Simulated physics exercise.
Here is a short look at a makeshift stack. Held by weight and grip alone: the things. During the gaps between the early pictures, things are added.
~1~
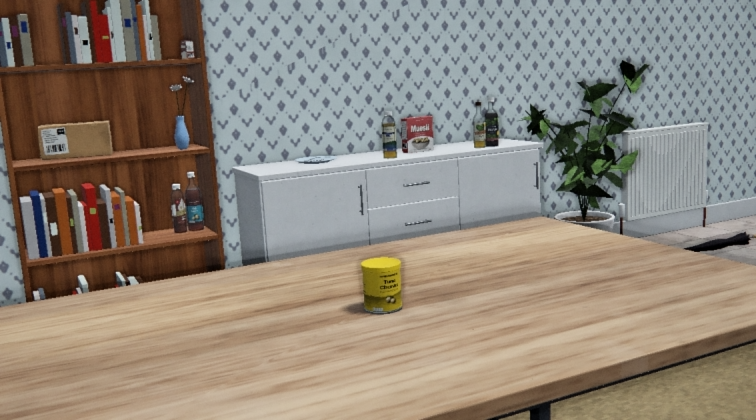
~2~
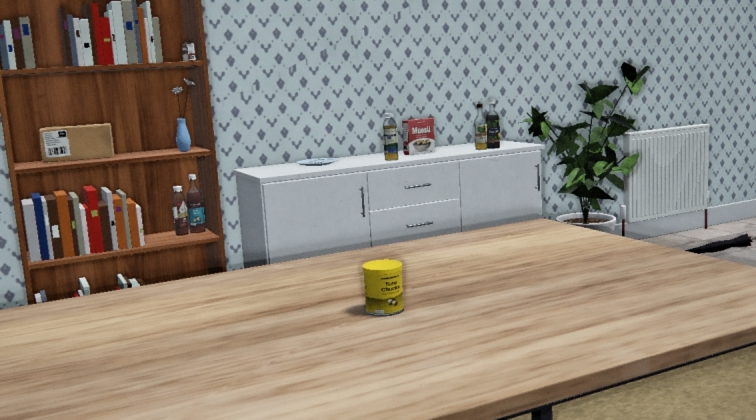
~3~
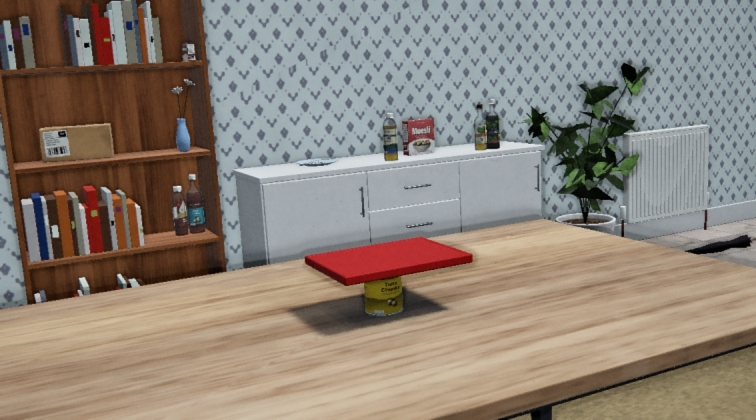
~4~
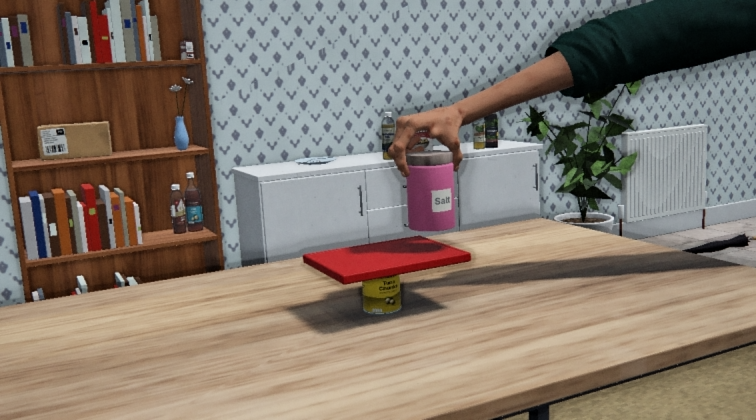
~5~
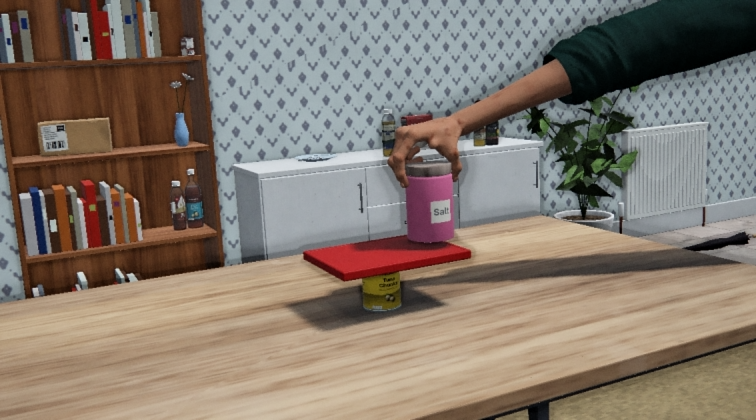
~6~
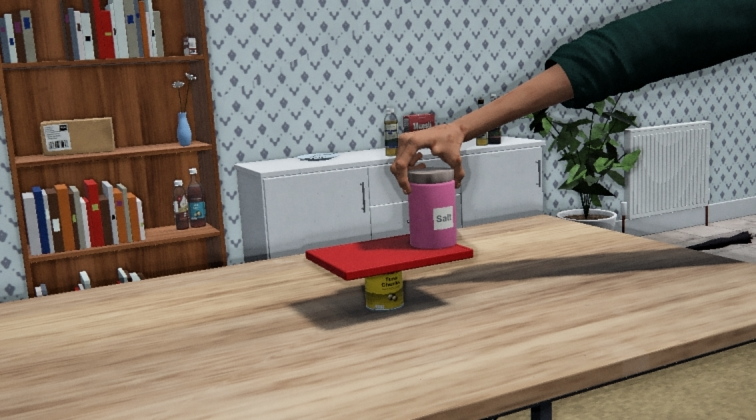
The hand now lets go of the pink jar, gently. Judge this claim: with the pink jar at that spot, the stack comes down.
The stack is going to be upset.
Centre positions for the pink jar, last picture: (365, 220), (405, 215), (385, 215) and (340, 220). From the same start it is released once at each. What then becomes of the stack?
So, first go it comes down, second go it comes down, third go it stays put, fourth go it comes down.
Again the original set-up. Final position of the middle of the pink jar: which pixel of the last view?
It ends up close to (491, 265).
Then, 0.30 s later than the last frame, pink jar now fallen; red lid tilted by 44°.
Then, 0.40 s later than the last frame, red lid tilted by 64°.
Then, 0.60 s later than the last frame, red lid tilted by 48°.
When it is over, fallen, pink jar; lying over in the stack, red lid; yellow tin as before. End places, in pixels of the last picture, pink jar near (491, 265). The stack comes apart.
